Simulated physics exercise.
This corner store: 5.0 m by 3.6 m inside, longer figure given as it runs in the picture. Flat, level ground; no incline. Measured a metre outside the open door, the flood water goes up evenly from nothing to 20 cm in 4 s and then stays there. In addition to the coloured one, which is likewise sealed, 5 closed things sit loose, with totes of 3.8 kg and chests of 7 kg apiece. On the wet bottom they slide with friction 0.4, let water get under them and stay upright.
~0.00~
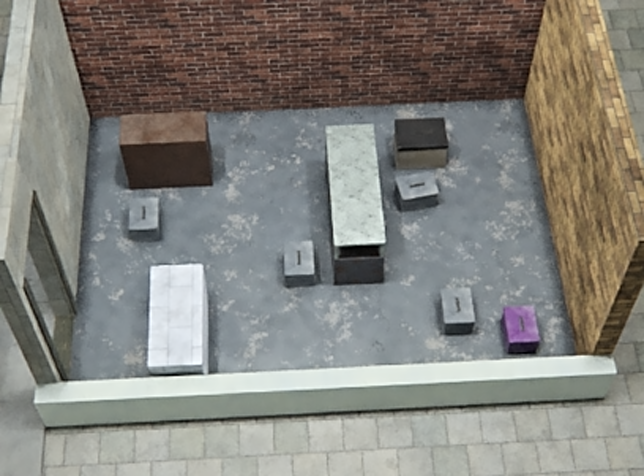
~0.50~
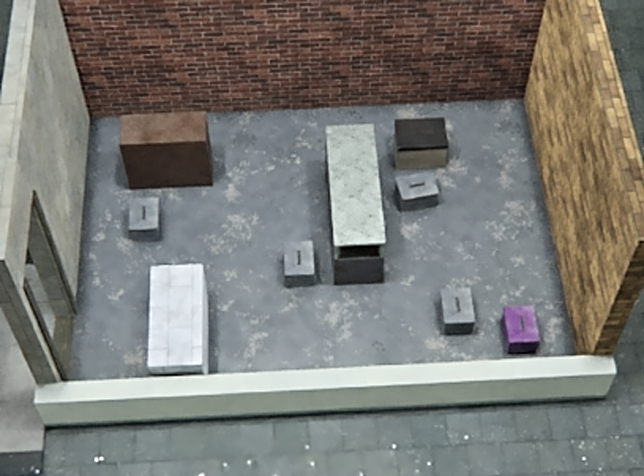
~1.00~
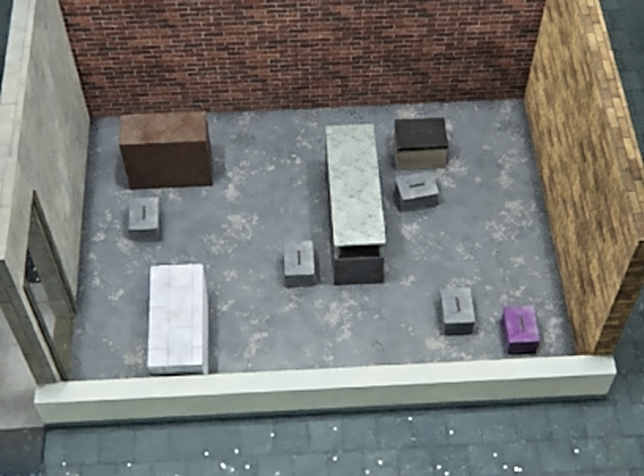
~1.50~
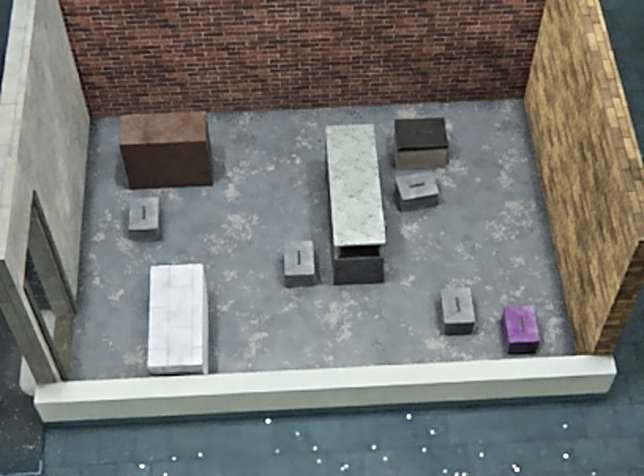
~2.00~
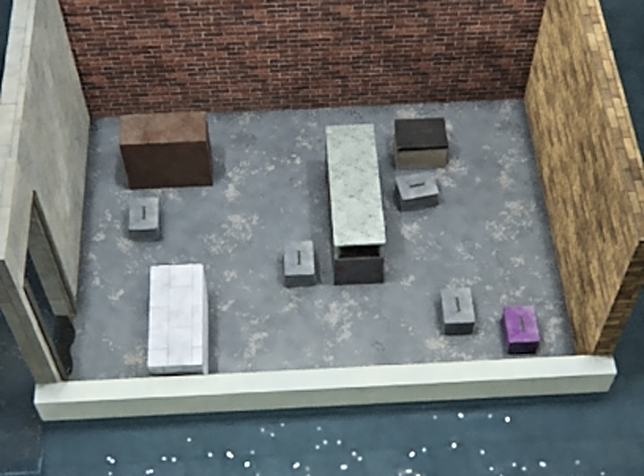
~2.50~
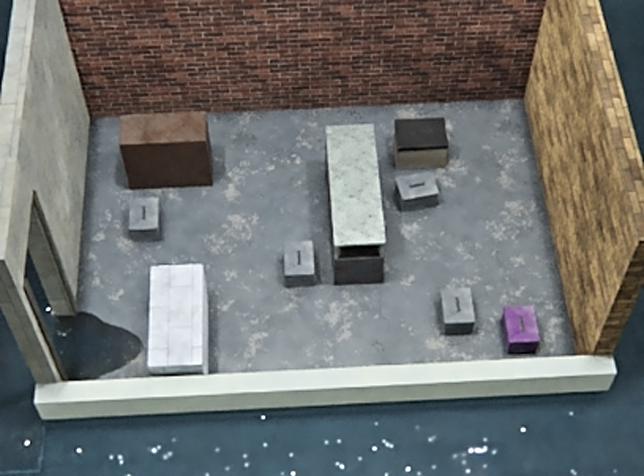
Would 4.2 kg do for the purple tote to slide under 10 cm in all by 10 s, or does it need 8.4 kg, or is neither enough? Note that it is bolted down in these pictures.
My guess is the lighter amount suffices.
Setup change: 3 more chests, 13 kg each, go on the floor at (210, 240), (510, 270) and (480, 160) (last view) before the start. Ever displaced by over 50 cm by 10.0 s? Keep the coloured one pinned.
The first comes out above the threshold, the second below the threshold, the third below the threshold.
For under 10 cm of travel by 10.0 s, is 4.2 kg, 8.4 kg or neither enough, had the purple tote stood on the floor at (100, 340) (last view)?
It turns out that no load succeeds.
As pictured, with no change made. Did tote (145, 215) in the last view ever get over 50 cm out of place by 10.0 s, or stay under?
Verdict for this one: Beyond half a metre.
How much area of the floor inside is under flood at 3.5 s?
Wet area: Approx. 1.5 m2.
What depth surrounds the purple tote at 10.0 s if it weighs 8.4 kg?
Close to 0 cm deep.
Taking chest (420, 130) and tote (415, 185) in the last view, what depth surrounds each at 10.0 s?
3 and 1 cm.
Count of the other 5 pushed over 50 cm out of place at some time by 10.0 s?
Total: 1.
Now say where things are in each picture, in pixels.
The first picture shows the purple tote at (521, 324), on the bottom; water covers 0.0 m2; 0 of 6 have shifted.
The second picture shows the purple tote at (521, 324), on the bottom; 0.0 m2 under water; 0 of 6 have shifted.
The third picture shows the purple tote at (521, 324) rests on the ground; 0.0 m2 under water; 0 of 6 have shifted.
The fourth picture shows the purple tote at (521, 324) rests on the ground; water covers 0.0 m2; 0 of 6 have shifted.
The fifth picture shows the purple tote at (521, 324), on the bottom; 0.0 m2 under water; 0 of 6 have shifted.
The sixth picture shows the purple tote at (521, 324) rests on the ground; 0.3 m2 under water; 0 of 6 have shifted.
After 3.5 s the purple tote would be 0 cm from its start with 4.2 kg and 0 cm from its start with 8.4 kg; 0 cm of water round it then.
After 4.5 s the purple tote would be 0 cm from its start with 4.2 kg and 0 cm from its start with 8.4 kg; 0 cm of water round it then.
After 7.0 s the purple tote would be 0 cm from its start with 4.2 kg and 0 cm from its start with 8.4 kg; 0 cm of water round it then.
After 10.0 s the purple tote would be 0 cm from its start with 4.2 kg and 0 cm from its start with 8.4 kg; 0 cm of water round it then.
